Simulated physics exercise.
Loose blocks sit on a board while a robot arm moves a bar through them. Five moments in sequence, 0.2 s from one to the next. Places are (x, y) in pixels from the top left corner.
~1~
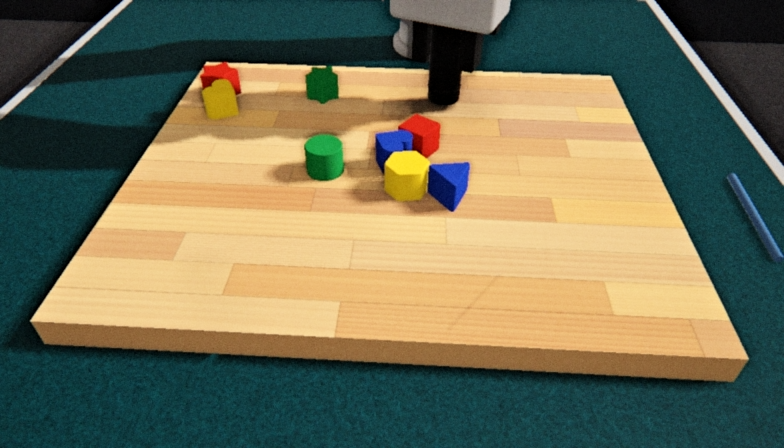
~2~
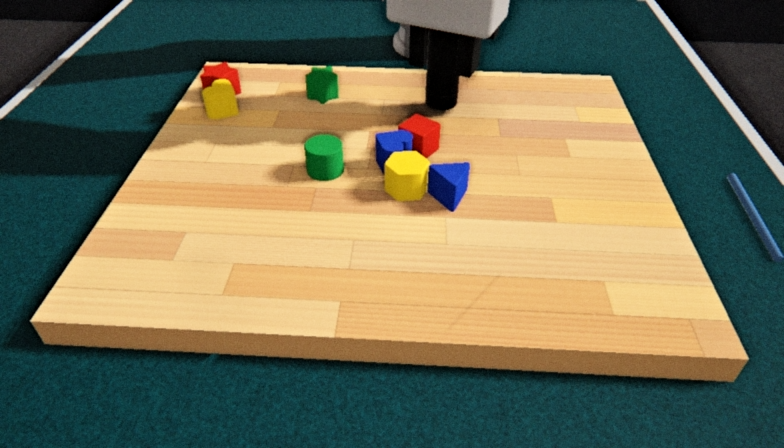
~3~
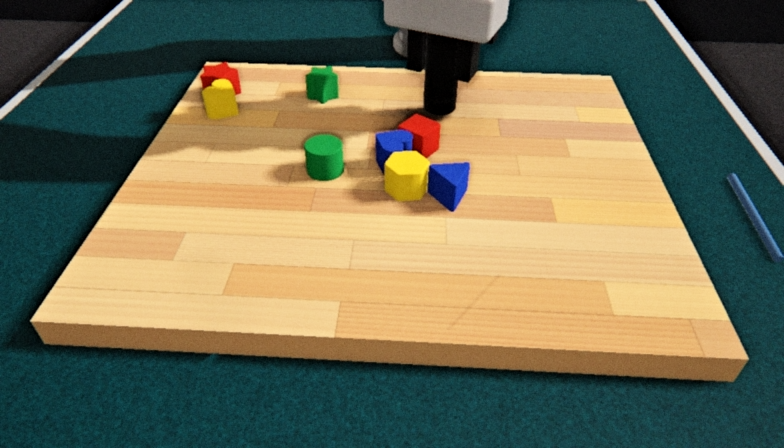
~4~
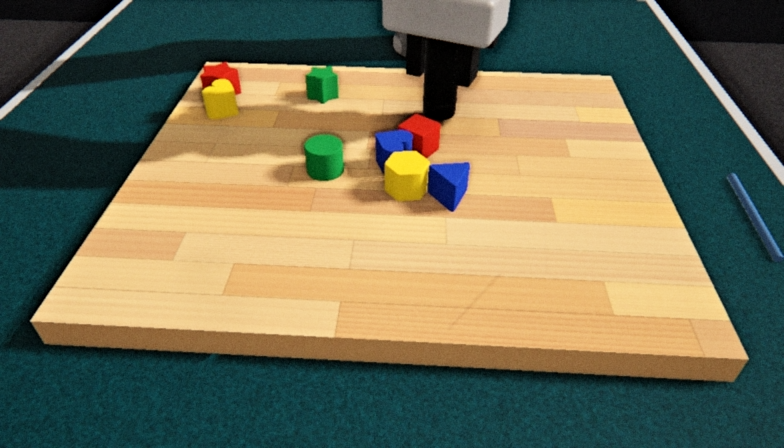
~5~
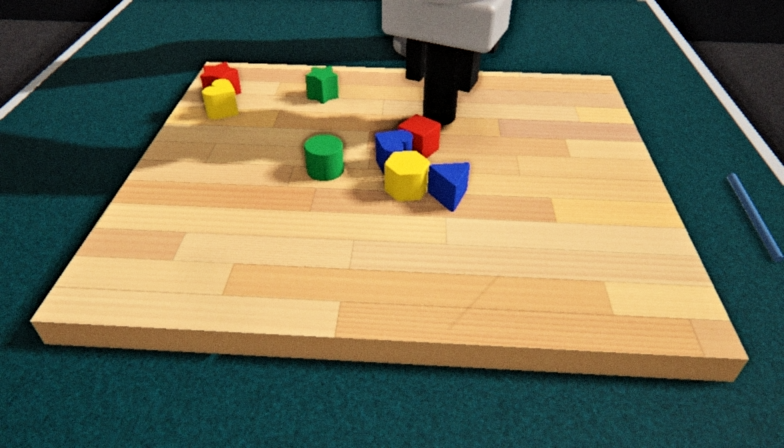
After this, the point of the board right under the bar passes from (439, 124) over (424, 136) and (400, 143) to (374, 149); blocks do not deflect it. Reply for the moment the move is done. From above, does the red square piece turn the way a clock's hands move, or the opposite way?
Viewed from above: Anti-clockwise.
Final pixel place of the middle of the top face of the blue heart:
I'd say the blue heart ends with its top centre at (380, 154).
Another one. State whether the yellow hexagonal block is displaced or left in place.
It ends up somewhere else.
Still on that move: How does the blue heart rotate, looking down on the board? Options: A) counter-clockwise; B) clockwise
B: Clockwise.
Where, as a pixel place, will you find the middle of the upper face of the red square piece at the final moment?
Its top middle: (404, 137).
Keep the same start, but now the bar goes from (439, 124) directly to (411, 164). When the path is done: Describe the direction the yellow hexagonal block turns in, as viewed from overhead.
Top view: Counterclockwise.
What follows on the original path. Halfway along, bar at (413, 134); blue heart at (386, 148), turned 35° clockwise; yellow hexagonal block at (407, 164); red square piece at (413, 133), turned 35° anticlockwise.
At the end, bar at (374, 143); green disc in place; blue heart at (380, 154), turned 45° clockwise; yellow hexagonal block at (406, 171), turned 30° anticlockwise; red square piece at (404, 137), turned 60° anticlockwise.
